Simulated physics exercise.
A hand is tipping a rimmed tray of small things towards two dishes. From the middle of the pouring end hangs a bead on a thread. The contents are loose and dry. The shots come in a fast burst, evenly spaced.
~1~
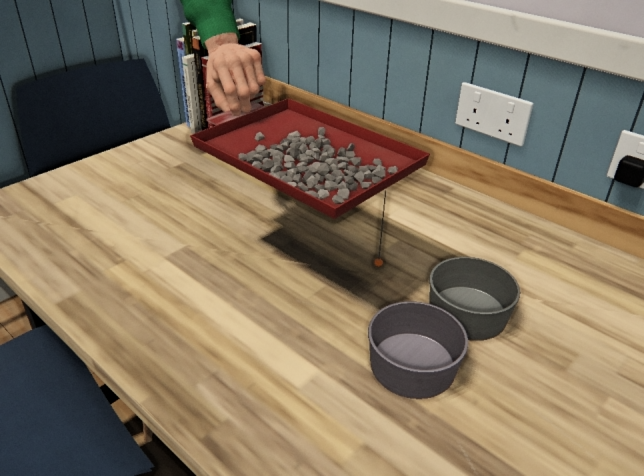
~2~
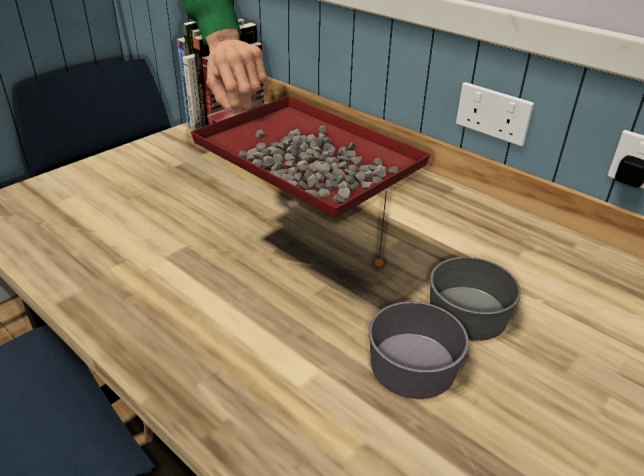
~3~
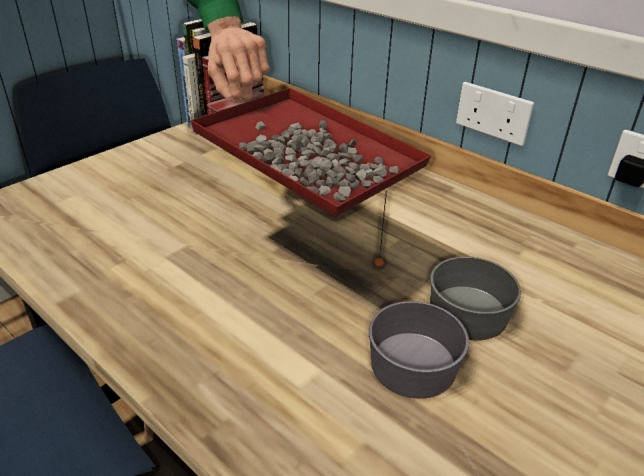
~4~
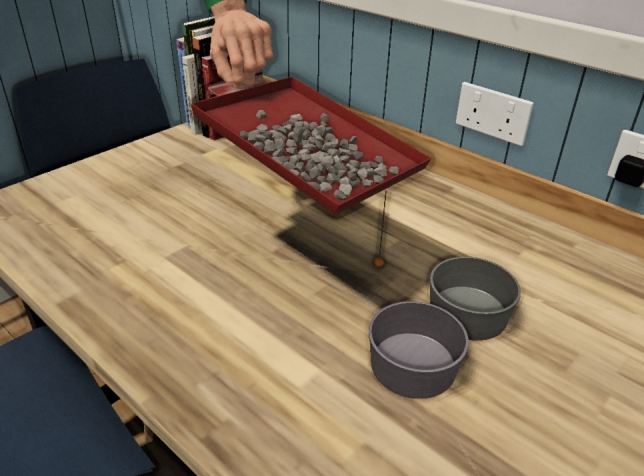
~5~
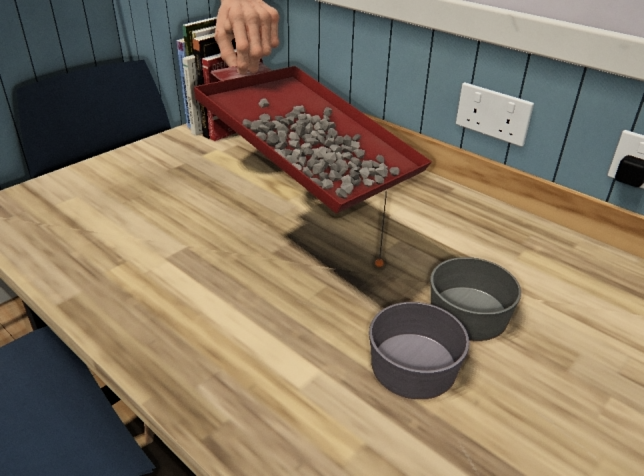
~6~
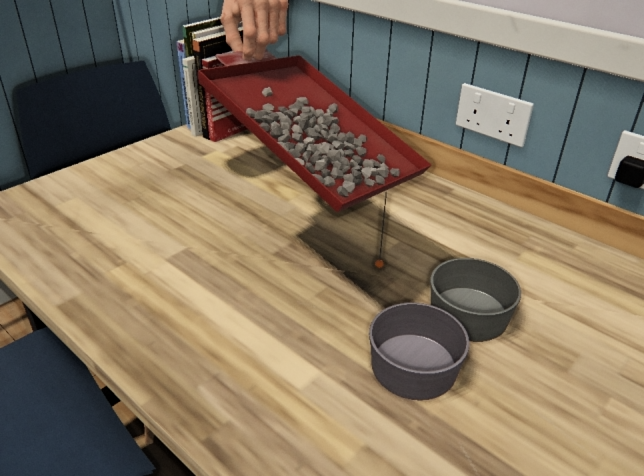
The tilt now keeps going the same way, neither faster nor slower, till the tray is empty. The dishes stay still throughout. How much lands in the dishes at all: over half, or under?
Most likely the lost part will be the majority.
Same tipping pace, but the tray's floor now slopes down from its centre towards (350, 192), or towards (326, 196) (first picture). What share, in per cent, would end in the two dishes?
In turn, 30 percent and then 0 percent.
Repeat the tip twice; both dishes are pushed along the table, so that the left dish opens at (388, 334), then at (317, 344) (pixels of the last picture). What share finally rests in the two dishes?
I'd say about 50 percent, followed by about 20 percent.
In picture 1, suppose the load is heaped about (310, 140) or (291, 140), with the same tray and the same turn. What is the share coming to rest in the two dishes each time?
Around 20 percent the first time, around 30 percent the second.
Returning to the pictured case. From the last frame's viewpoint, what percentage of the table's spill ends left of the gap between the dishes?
80 per cent, roughly.
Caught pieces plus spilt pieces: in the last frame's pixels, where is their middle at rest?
The centre settles at about (429, 287).
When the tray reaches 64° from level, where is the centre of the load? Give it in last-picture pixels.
At about (394, 161).
Soon after the last picture, tray tipped steeply; nearly all on the tray; a small part in the air.
A little later, tray tipped past a quarter turn; about a third on the tray; a stray few in the left dish; a small part in the right dish; about half outside both; about a quarter in the air.
Later still, tray tipped past a quarter turn; a small part in the left dish; a small part in the right dish; most outside both.
At rest, tray tipped past a quarter turn; a small part in the left dish; a small part in the right dish; most outside both.
